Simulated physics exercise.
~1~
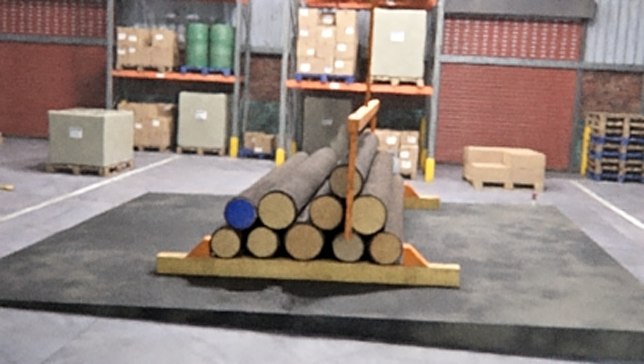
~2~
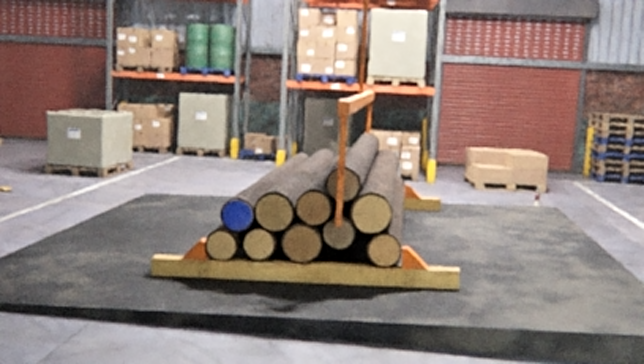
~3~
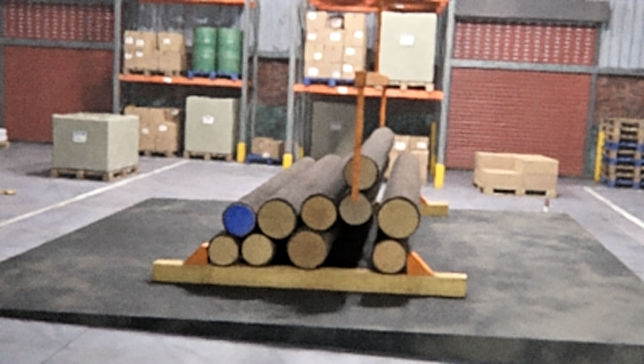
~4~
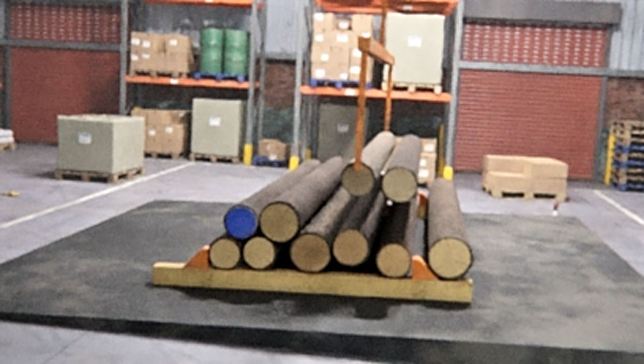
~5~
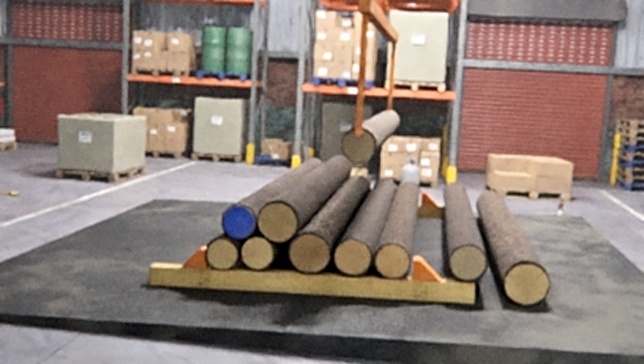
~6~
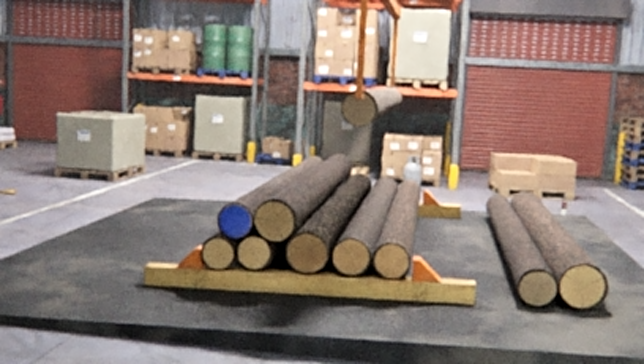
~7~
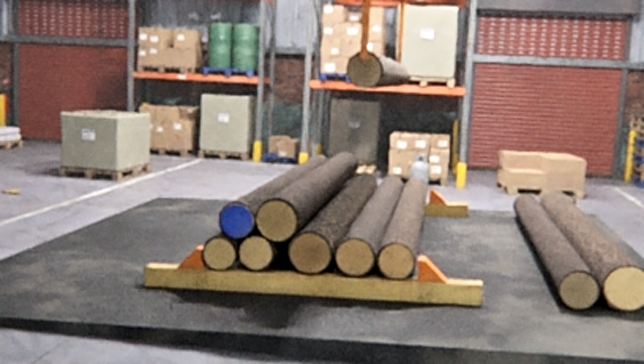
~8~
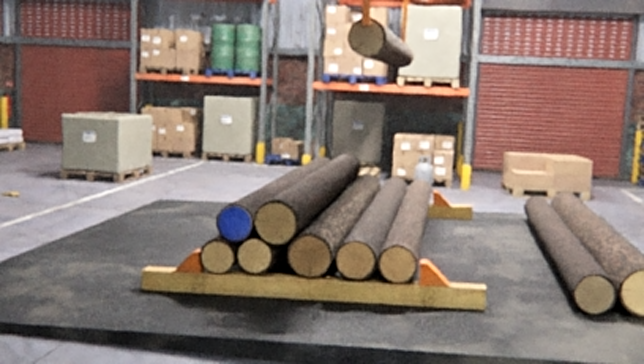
A crane pulled one log up out of a stack in a warehouse, and the logs on the right gave way, two of them rolling off onto the dark pad while the blue-ended one stayed put and the lifted log hung high above.
